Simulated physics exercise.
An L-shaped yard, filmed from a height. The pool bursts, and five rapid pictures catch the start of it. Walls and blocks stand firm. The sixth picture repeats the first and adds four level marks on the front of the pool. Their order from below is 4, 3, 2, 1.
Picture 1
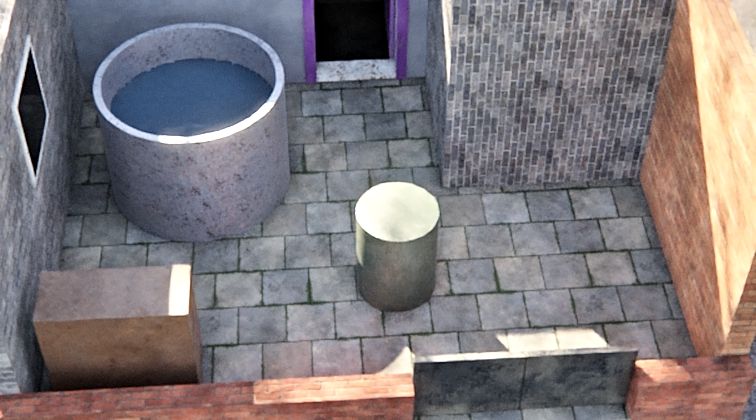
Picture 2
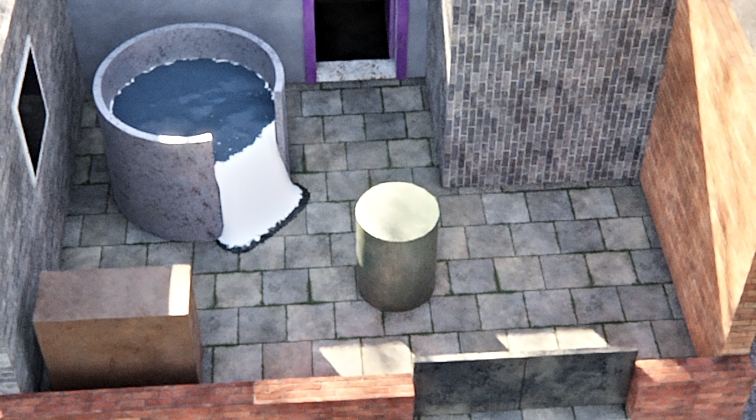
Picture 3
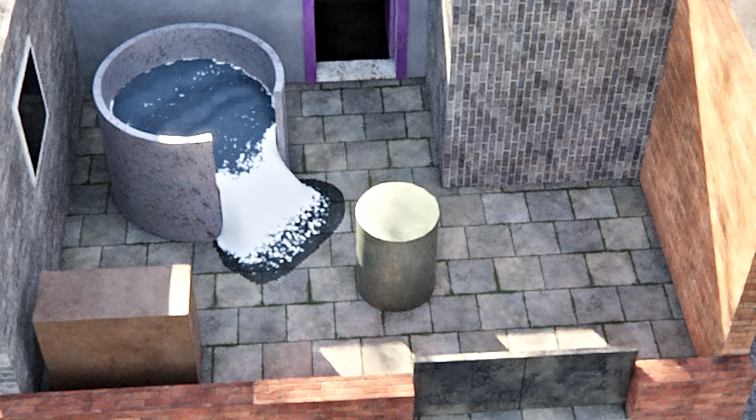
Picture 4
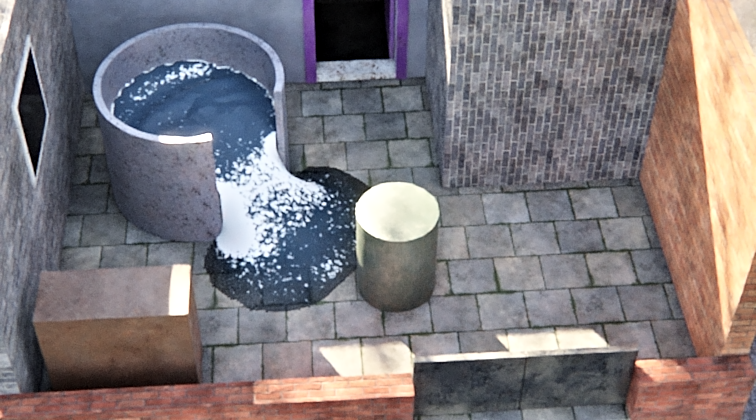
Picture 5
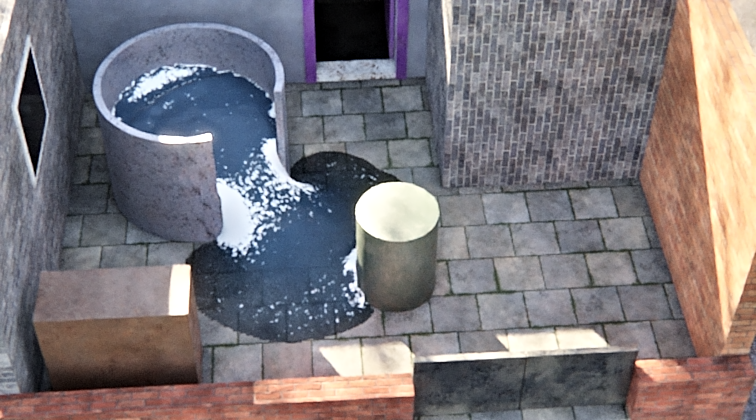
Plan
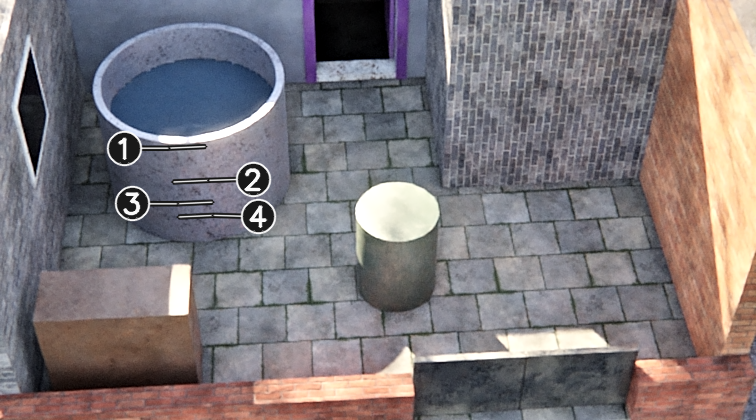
To begin with, a round stone pool of still water stands in a paved, walled yard with a purple doorway. A section of its wall is then missing, and white, foaming water pours through the gap onto the paving. The dark sheet spreads outward, reaching the foot of the pale cylinder.
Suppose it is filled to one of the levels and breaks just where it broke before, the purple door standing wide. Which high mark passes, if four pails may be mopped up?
2 is the one.
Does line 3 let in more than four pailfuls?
No, not at all.
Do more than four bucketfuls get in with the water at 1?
Yes, that goes wrong.
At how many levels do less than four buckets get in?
Three.
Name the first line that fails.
It is 1.
In white, 1 at (186, 147); 2 at (191, 181); 3 at (194, 203); 4 at (196, 216); from the bottom up 4, 3, 2, 1.
If 1 is chosen, about 9 bucketfuls get in.
If 2 is chosen, a bucket or two gets in.
If 3 is chosen, nothing gets over.
If 4 is chosen, nothing gets over.
